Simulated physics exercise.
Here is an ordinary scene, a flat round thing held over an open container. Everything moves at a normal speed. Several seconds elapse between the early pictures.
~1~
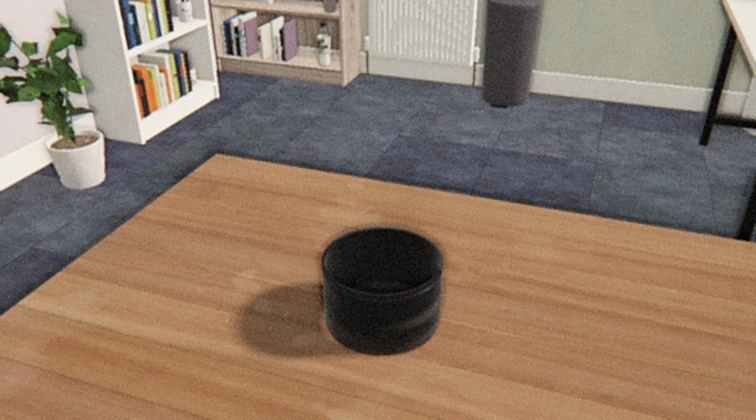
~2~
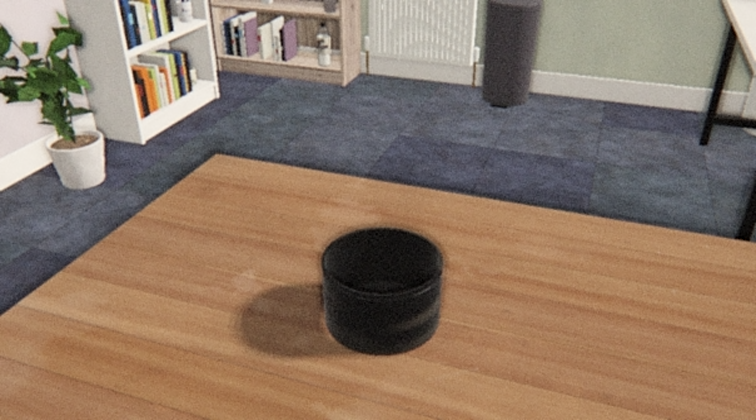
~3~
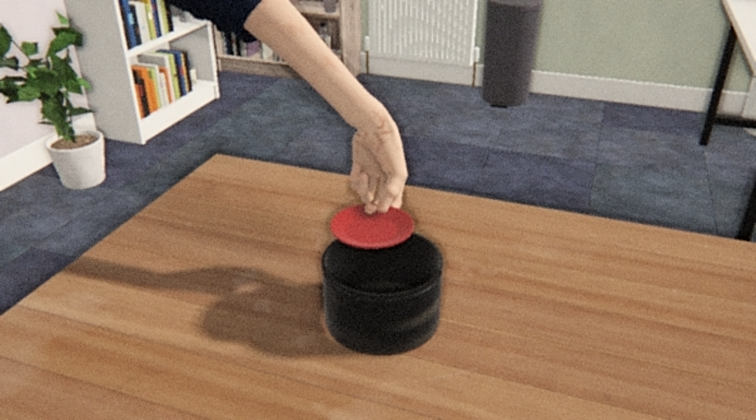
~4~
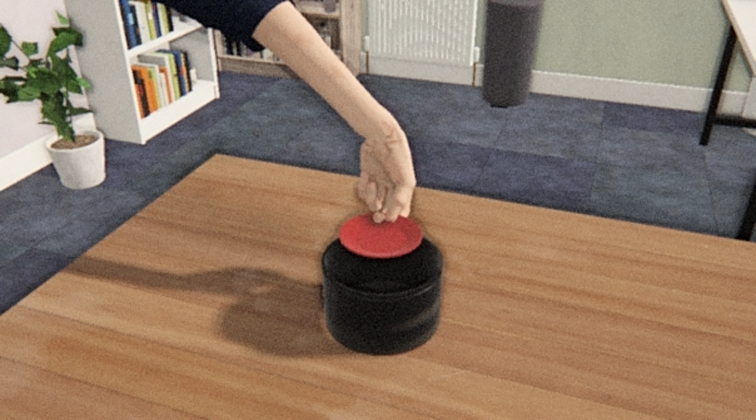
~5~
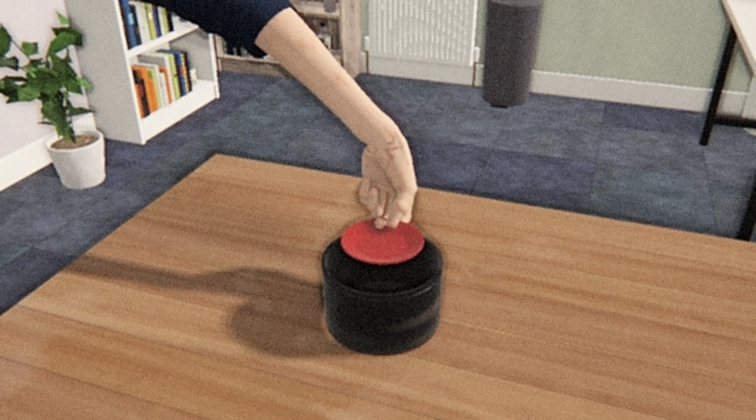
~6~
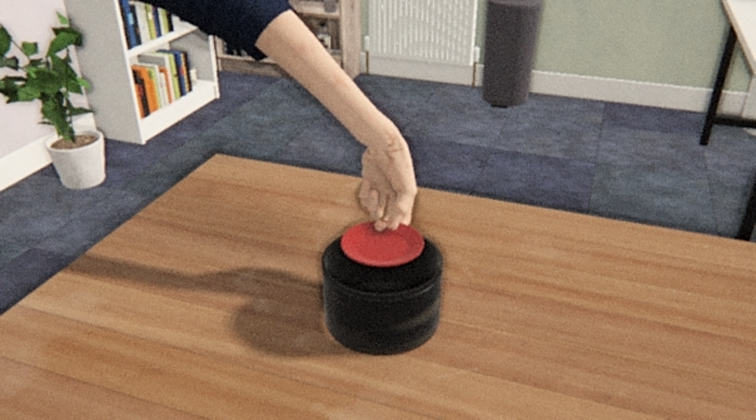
A red plate, held from above by a hand reaching in from the upper left, moved slightly right and down over an open black jar on a wooden table, then stayed there, still held.
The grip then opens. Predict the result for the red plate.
The red plate falls in.
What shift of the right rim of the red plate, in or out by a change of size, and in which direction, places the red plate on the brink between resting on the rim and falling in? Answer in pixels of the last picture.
16 px or so, rightward.
Then, 0.14 s after the last picture, red plate moved a little near (382, 274).
At rest, the red plate drops inside, near (382, 310).
